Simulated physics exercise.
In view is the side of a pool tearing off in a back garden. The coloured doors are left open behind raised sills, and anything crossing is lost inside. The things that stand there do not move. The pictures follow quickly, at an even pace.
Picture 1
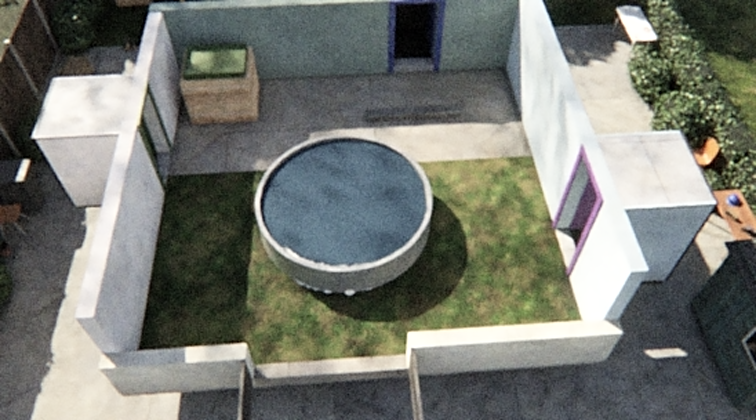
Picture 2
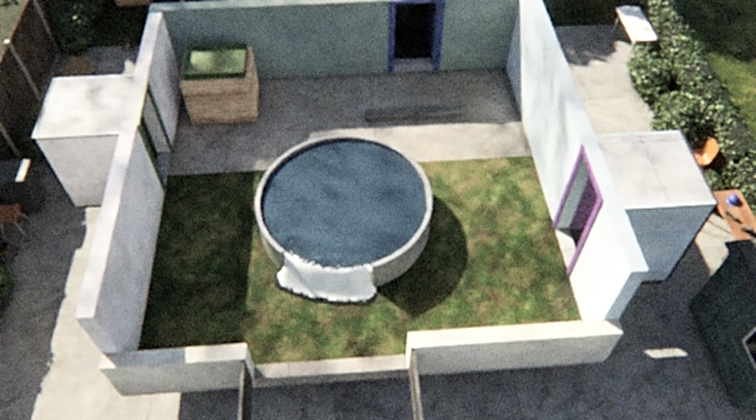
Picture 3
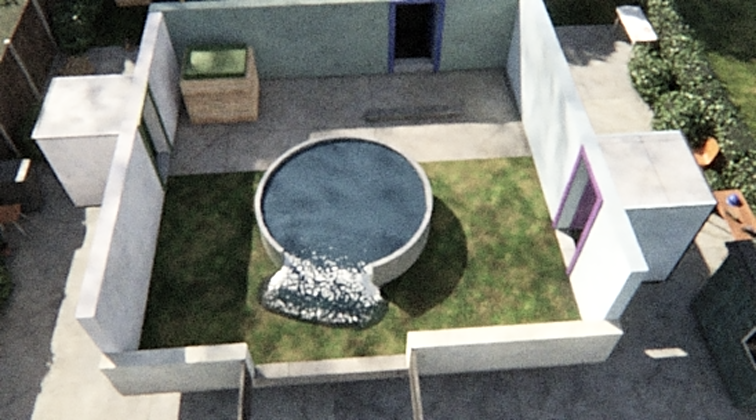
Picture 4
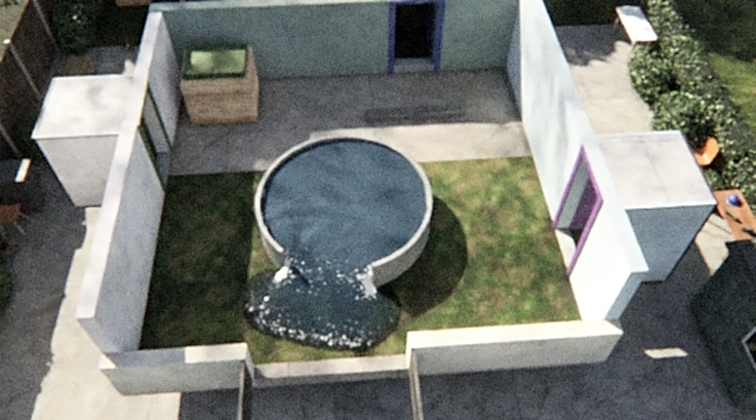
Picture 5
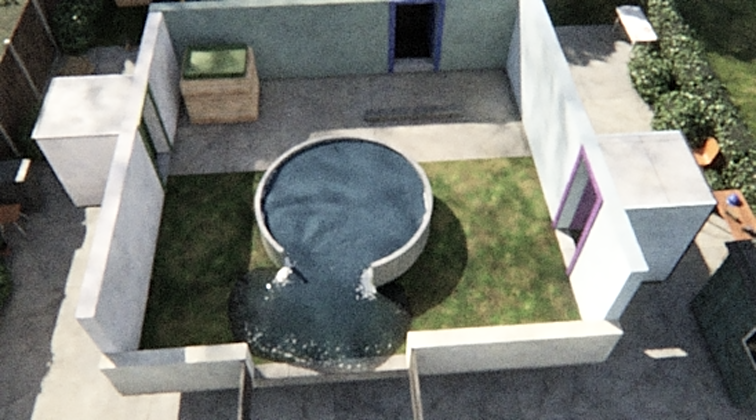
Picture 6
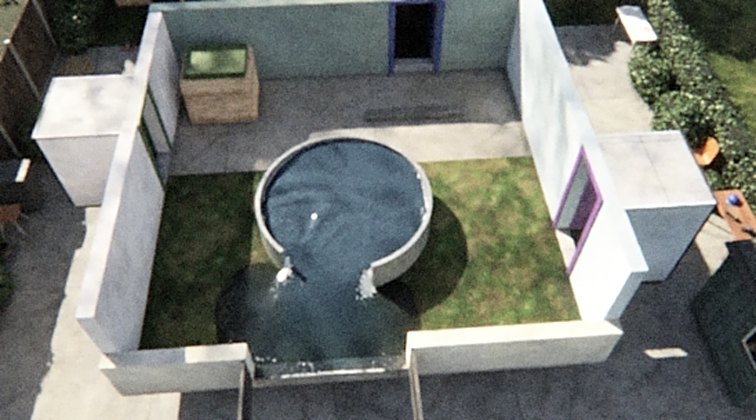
Water bursts from the near side of a round grey tank in a walled back garden, seen from high above by a still camera. The tank stands on grass between pale walls, with a purple-framed doorway at right, a blue one behind, and a planted box at back left. Foaming white at first, the water spreads forward as a dark, widening sheet to the front wall's low sill.
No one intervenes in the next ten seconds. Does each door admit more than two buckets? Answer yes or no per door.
Answers: The green door: No; the blue door: No; the purple door: No.
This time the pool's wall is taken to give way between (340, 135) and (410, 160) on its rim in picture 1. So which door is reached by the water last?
It's the door marked green.
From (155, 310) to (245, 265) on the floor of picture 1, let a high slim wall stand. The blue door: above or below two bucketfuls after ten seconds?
From my reading, I'd say the blue door gets less than that.
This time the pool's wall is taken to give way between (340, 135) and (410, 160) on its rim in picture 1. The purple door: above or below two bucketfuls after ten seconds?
Going through it, purple door ends up above.
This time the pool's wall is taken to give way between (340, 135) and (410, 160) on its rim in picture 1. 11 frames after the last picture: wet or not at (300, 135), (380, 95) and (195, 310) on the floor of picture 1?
Listed order gives left alone; sopping; left alone.
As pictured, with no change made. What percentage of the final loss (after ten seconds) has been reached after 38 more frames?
Result, approximate: 80 per cent.
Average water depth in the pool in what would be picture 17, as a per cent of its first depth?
I'd put it near 62 per cent.
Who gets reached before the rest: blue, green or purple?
The one in green.
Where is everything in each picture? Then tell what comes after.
The first picture shows still water in the round tank at (344, 200).
In the second picture, the front is at (281, 275), out from the gap at (326, 281).
In the third picture, water pours out at (326, 283) and has run to (263, 294).
In the fourth picture, the front is at (248, 308), out from the gap at (326, 283).
In the fifth picture, water pours out at (326, 283) and has run to (242, 341).
In the sixth picture, water pours out at (326, 283) and has run to a hidden place.
A moment on, water covers 15 % of the floor; the green door not reached, the blue door not reached, the purple door not reached.
Next, water covers 20 % of the floor; the green door not reached, the blue door not reached, the purple door not reached.
Then, water covers 25 % of the floor; the green door not reached, the blue door not reached, the purple door not reached.
Later, water covers 45 % of the floor; the green door wet at the sill, nothing in, the blue door not reached, the purple door not reached.
In the end, water covers 60 % of the floor; the green door wet at the sill, nothing in, the blue door not reached, the purple door not reached.
